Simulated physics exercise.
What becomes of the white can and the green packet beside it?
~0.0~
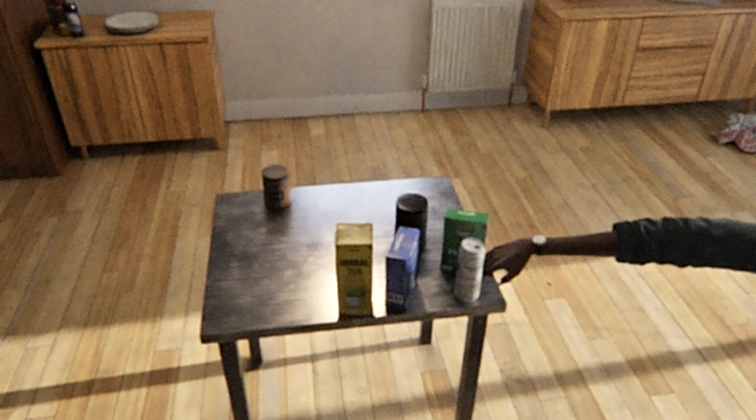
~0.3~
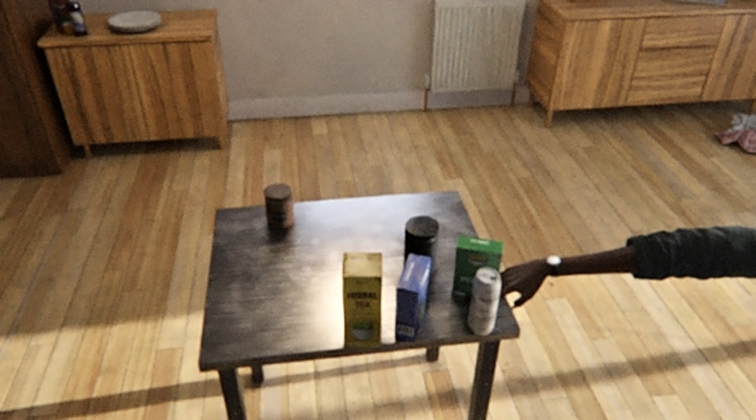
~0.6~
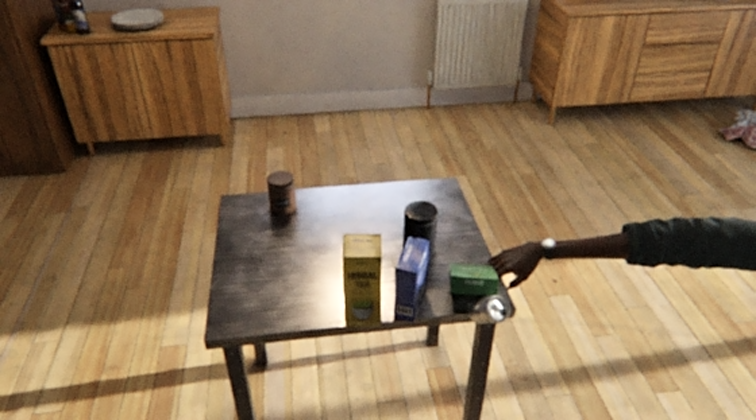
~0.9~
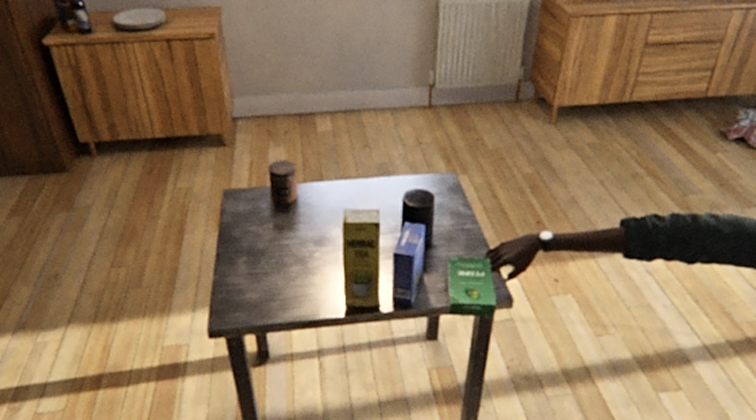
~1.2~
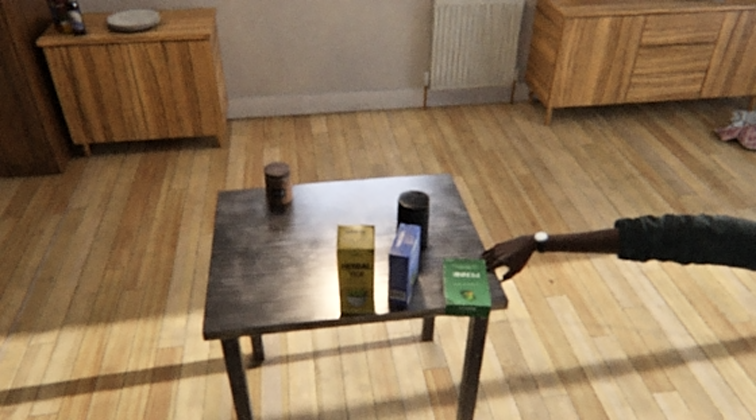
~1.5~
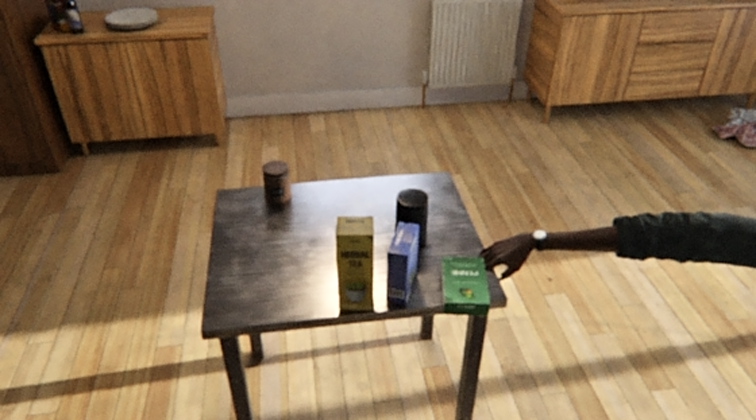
Neither stays as it was. The white can tips at the table's near right corner and goes off the table, while the green packet falls over and ends lying flat near that corner.
